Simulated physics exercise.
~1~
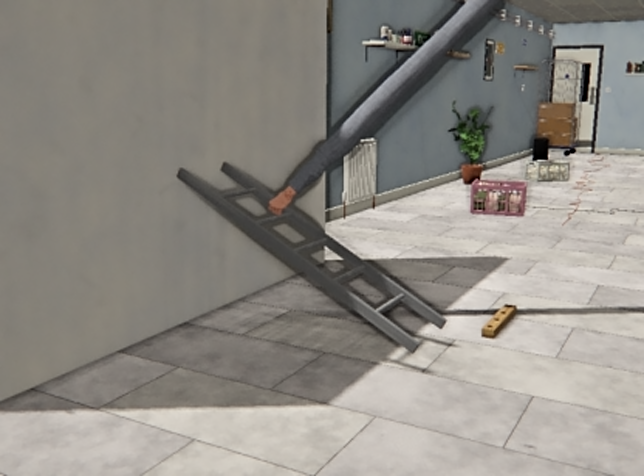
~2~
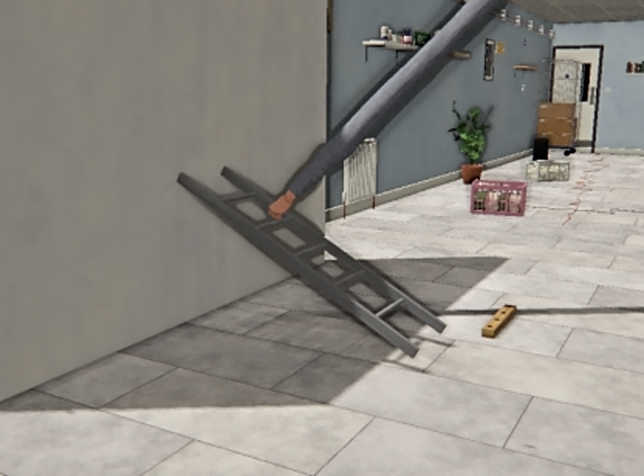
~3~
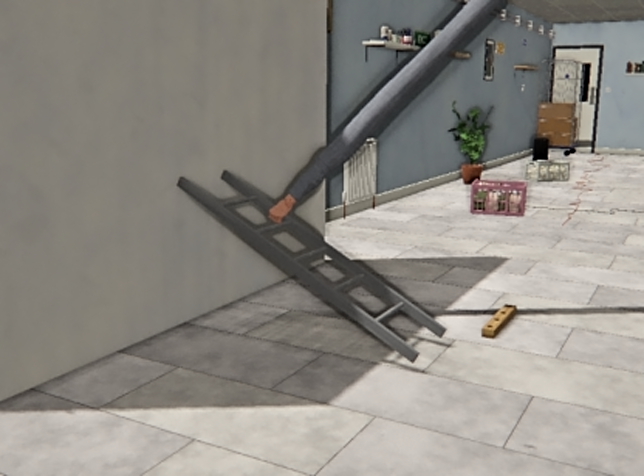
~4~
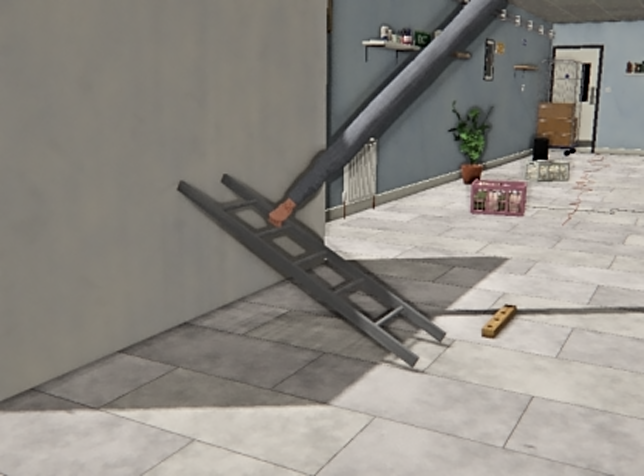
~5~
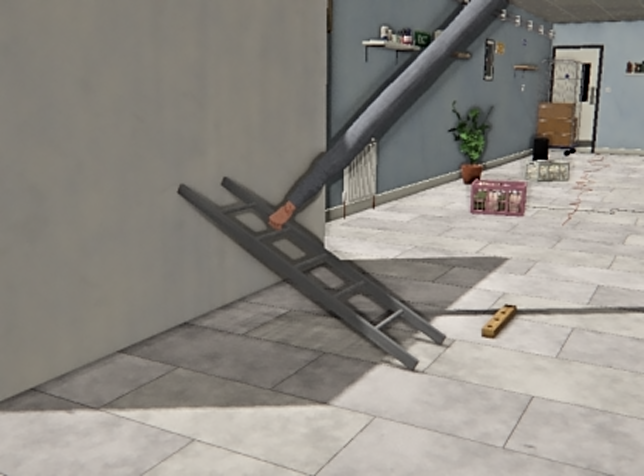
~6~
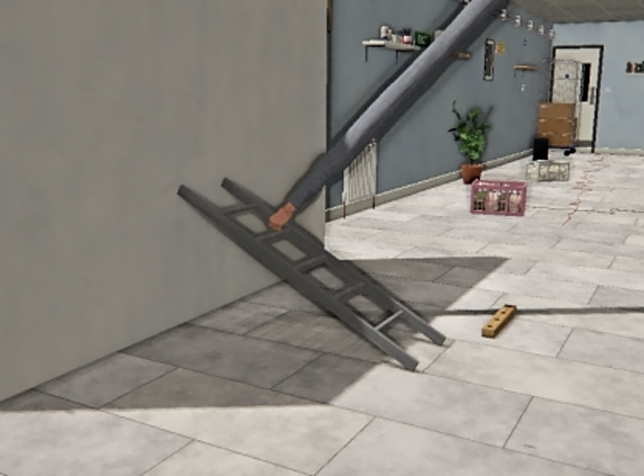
On a pale tiled floor beside a wall, an arm lowering a slanted grey rack slightly, then holding it still.
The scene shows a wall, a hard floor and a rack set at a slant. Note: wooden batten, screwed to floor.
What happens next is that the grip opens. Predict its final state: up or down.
It loses its footing.
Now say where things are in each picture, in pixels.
Still on the way; grey rack (309, 247); batten (500, 320), in the first frame.
Still on the way; grey rack (309, 252); batten (500, 320), in the second frame.
Still on the way; grey rack (309, 256); batten (500, 320), in the third frame.
Still on the way; grey rack (309, 260); batten (500, 320), in the fourth frame.
Still on the way; grey rack (309, 263); batten (500, 320), in the fifth frame.
In place, still held; grey rack (309, 264); batten (500, 320), in the sixth frame.
Then, 0.30 s past the last view, grey rack leaning 10° off how it started near (317, 287).
Finally, the grey rack slips down, near (325, 333).
